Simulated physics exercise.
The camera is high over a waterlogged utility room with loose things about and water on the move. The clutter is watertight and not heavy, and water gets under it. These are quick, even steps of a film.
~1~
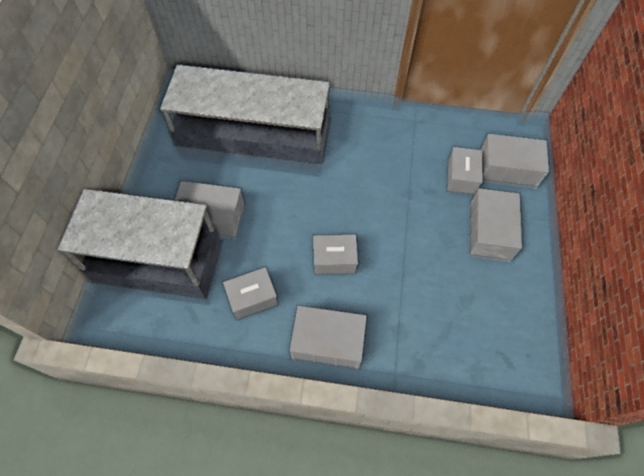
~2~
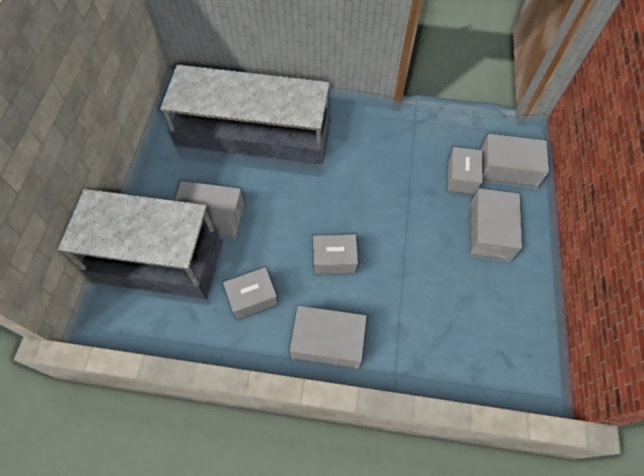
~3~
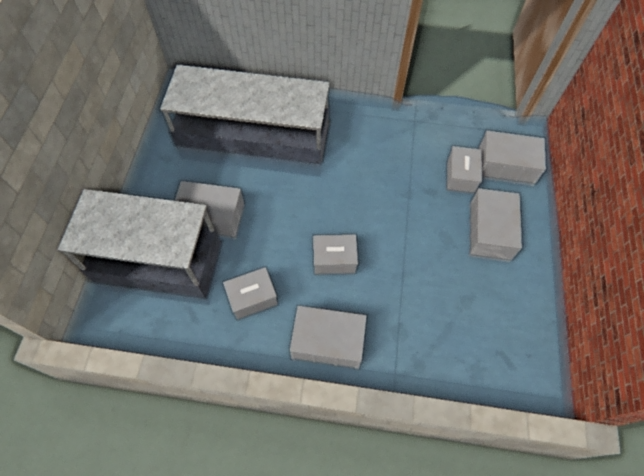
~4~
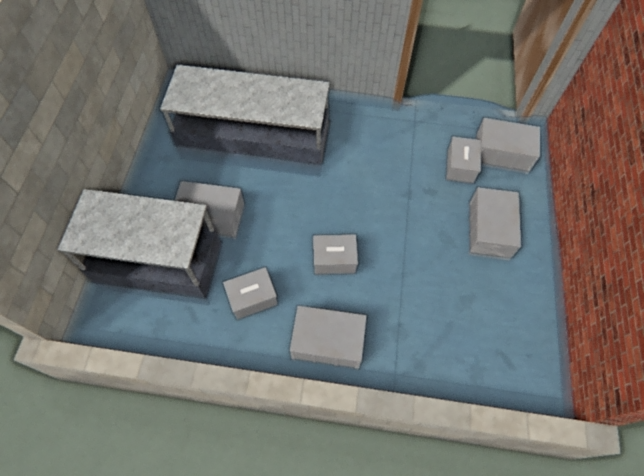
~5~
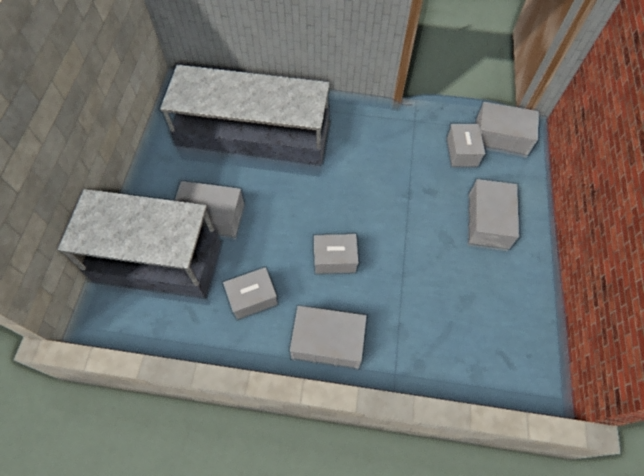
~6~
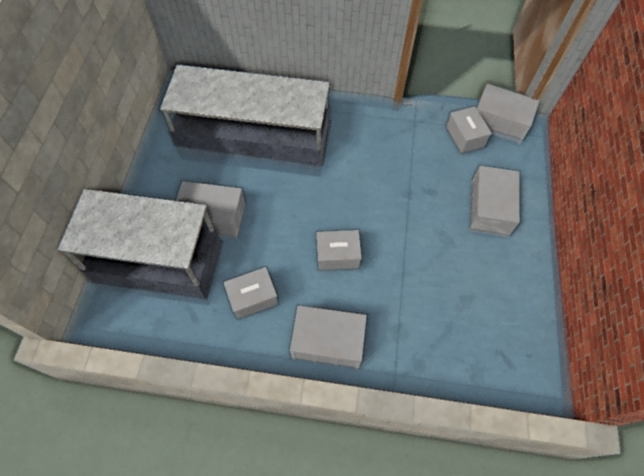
The brown door of a flooded room opened, then two gray boxes at the right drifted toward the doorway, followed by slighter shifts from the box below them and one near the middle.
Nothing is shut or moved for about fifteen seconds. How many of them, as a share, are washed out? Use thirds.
Share: One to two thirds.
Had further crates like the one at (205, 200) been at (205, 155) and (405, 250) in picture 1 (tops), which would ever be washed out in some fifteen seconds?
One after the other: No, carried outside.
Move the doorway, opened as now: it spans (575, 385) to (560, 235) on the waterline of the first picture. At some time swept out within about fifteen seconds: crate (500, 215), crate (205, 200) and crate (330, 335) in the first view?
As listed: Yes, still in, out.
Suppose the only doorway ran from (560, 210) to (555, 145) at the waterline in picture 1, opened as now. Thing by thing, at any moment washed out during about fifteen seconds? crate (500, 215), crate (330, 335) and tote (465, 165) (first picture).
In that order: Out, kept in, out.
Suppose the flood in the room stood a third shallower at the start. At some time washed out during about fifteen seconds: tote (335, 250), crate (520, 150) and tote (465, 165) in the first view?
In turn: Carried outside, carried outside, gone.
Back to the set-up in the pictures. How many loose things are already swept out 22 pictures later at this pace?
That makes 4.
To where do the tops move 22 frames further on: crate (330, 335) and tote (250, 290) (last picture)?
At about (435, 277) and (350, 233).
A moment on, 2 of 7 are out; 5 afloat.
Next, 3 of 7 are out; 4 afloat.
Later, 4 of 7 are out; 3 afloat.
In the end, 4 of 7 are out; 3 afloat.
